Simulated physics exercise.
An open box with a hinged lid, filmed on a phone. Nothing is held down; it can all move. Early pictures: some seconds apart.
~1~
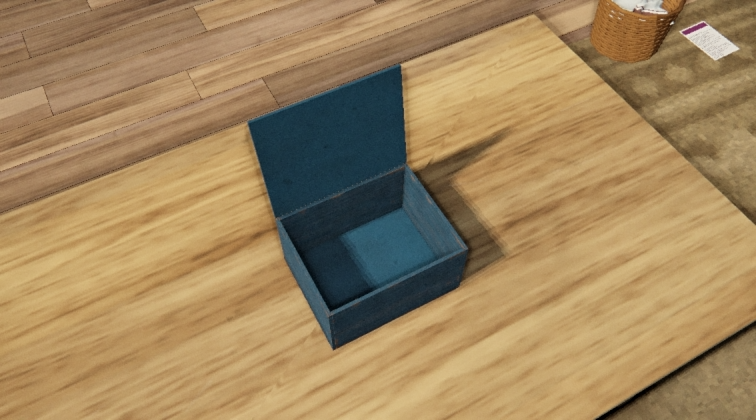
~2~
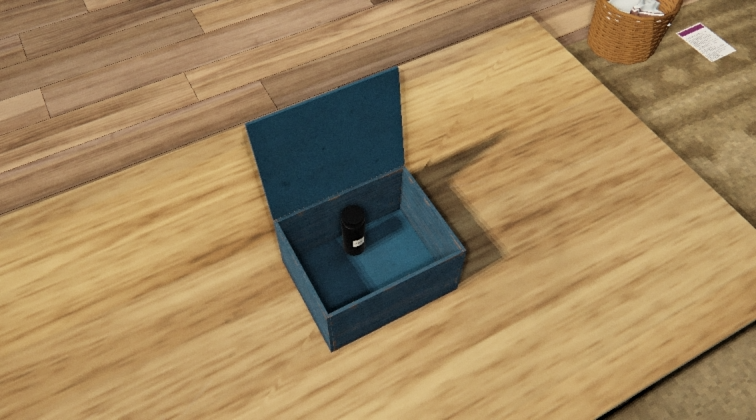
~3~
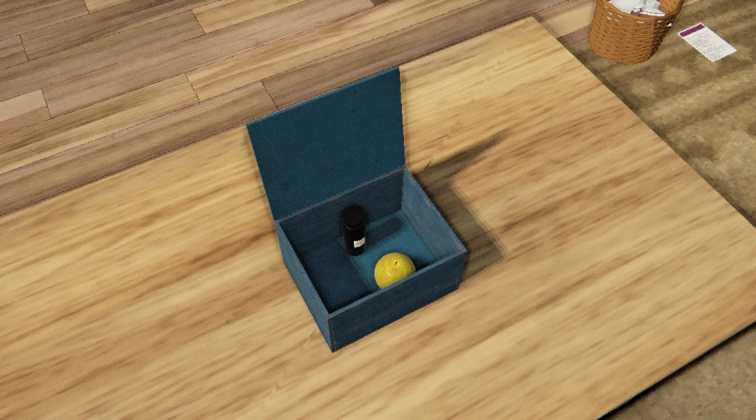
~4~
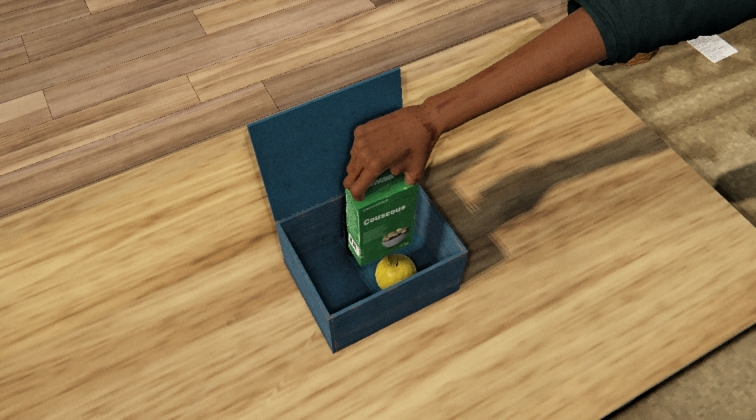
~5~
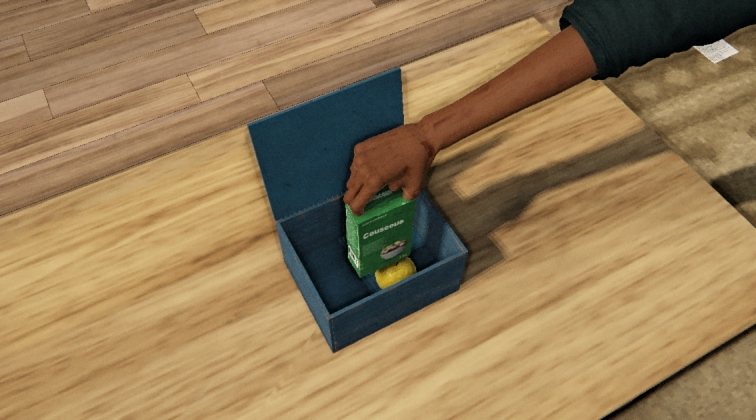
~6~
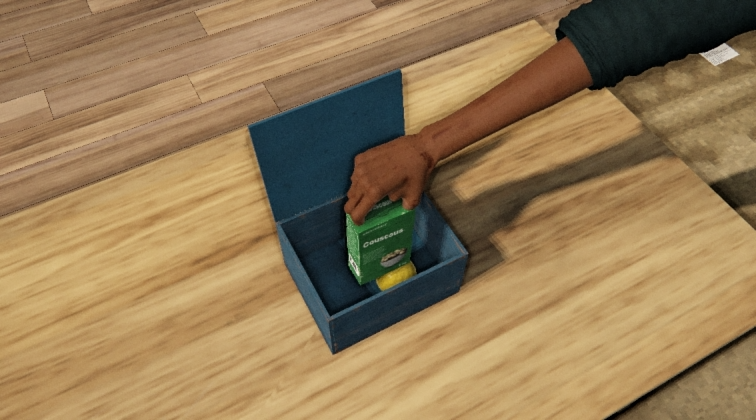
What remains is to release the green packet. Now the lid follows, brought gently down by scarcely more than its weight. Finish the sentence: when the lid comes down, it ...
... shuts properly.
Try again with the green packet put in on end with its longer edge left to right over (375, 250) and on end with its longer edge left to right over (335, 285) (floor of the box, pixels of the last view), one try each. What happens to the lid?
Try one: Lid left up; try two: Lid left up.
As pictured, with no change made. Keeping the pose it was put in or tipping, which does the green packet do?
By the end the green packet has leaned over.
Then, 0.50 s on from there, green packet on its side near (350, 255); yellow apple shifted about its own width.
Then, 1.50 s on from there, lid 67° above the rim; green packet on its side near (351, 256); yellow apple shifted about its own width.
Then, 1.90 s on from there, lid 16° above the rim; green packet on its side near (351, 256); yellow apple shifted about its own width.
In the end, lid shut; toppled in the box, green packet; moved from the start, yellow apple; black shaker unmoved. At the end, from the last picture's camera, green packet near (351, 256).
